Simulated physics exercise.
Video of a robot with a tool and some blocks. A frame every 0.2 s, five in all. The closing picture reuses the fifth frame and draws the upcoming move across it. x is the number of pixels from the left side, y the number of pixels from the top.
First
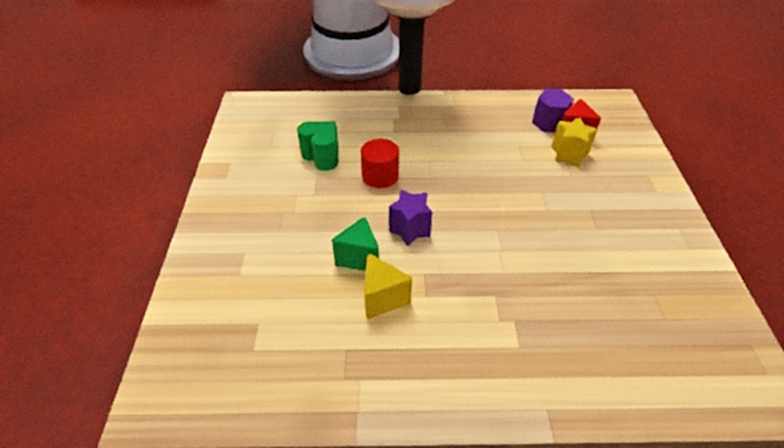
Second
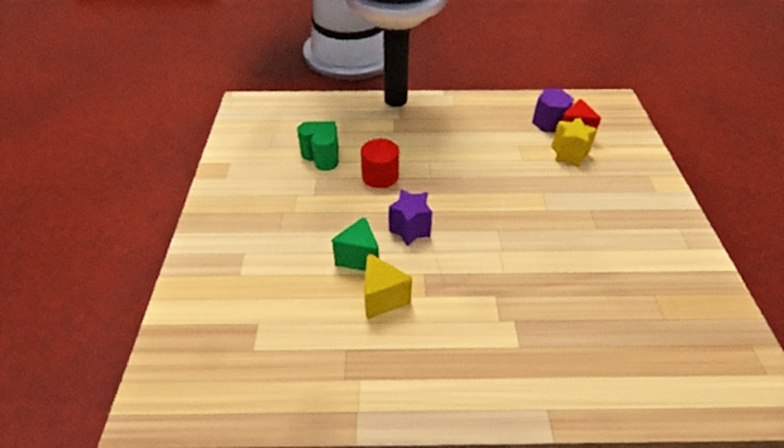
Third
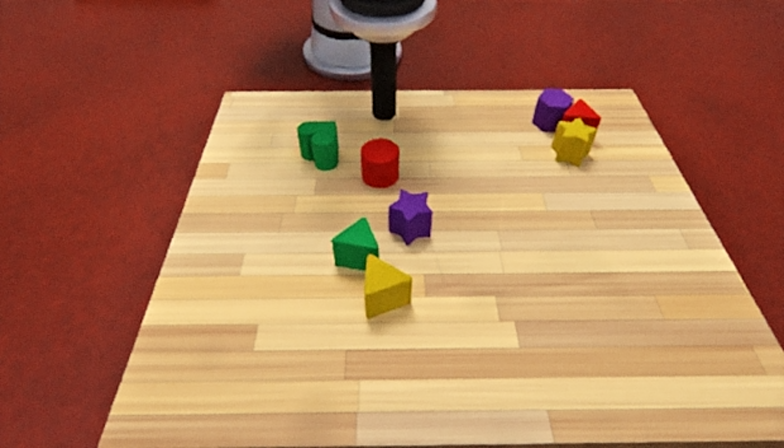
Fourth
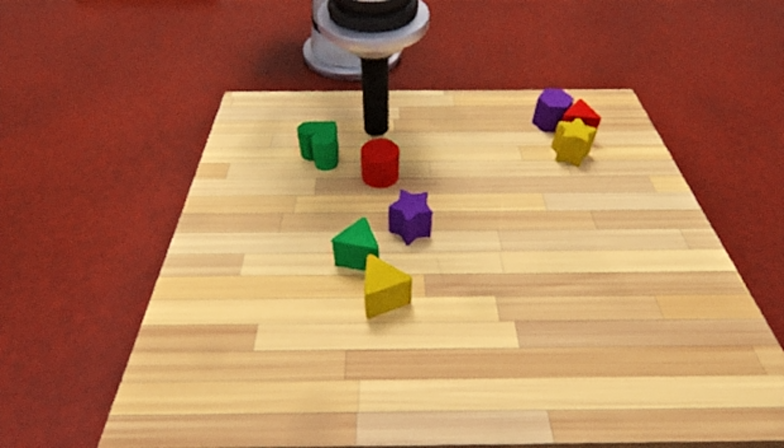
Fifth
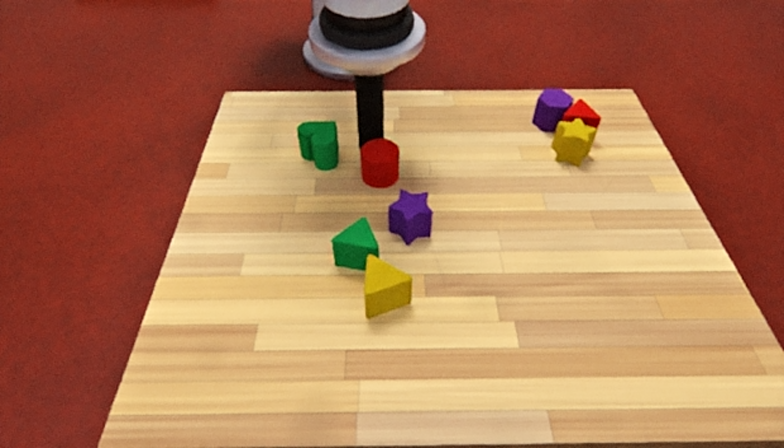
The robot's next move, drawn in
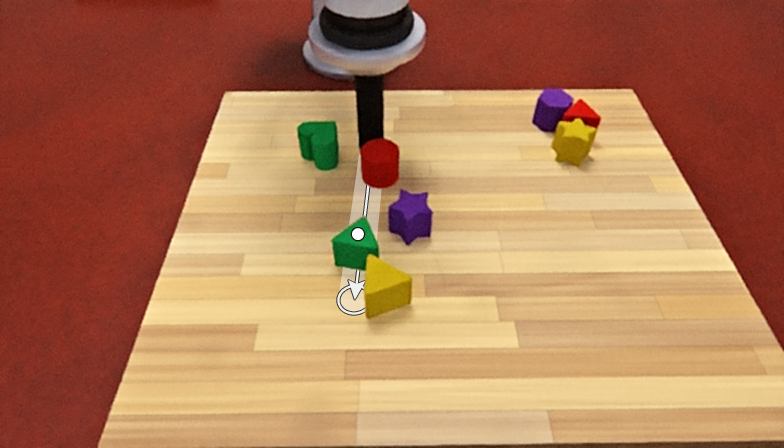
The footage shows a robot arm lowering its black tool over the far edge of a wooden board and moving it slightly left and nearer, until it is beside the red cylinder, while the colored blocks all stay still.
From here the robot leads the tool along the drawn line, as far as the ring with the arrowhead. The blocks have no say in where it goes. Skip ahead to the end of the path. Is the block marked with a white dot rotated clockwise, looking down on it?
Yes, I think so.
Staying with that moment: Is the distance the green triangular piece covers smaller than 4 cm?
Answer: No.
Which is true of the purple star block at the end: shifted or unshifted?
Put simply, it goes somewhere else.
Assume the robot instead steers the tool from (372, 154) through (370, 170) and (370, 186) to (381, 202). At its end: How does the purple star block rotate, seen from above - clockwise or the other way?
It ends up turned clockwise.
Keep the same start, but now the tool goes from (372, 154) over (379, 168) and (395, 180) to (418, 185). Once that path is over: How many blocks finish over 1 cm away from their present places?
My best guess is that a single block moves over 1 cm.
The line goes in a line from (372, 154) to (355, 299); the dot is on the green triangular piece.
On the path given first. One third of the way, tool at (367, 186); red circular block at (395, 182); purple star block at (417, 208), turned 15° clockwise.
Two thirds of the way, tool at (361, 234); green triangular piece at (358, 243), turned 20° clockwise; red circular block at (400, 188); yellow triangular piece at (381, 280), turned 15° anticlockwise; purple star block at (423, 210), turned 25° clockwise.
At the end, tool at (354, 291); green triangular piece at (342, 304), turned 45° clockwise; red circular block at (400, 188); yellow triangular piece at (378, 304), turned 100° anticlockwise; purple star block at (423, 210), turned 25° clockwise.
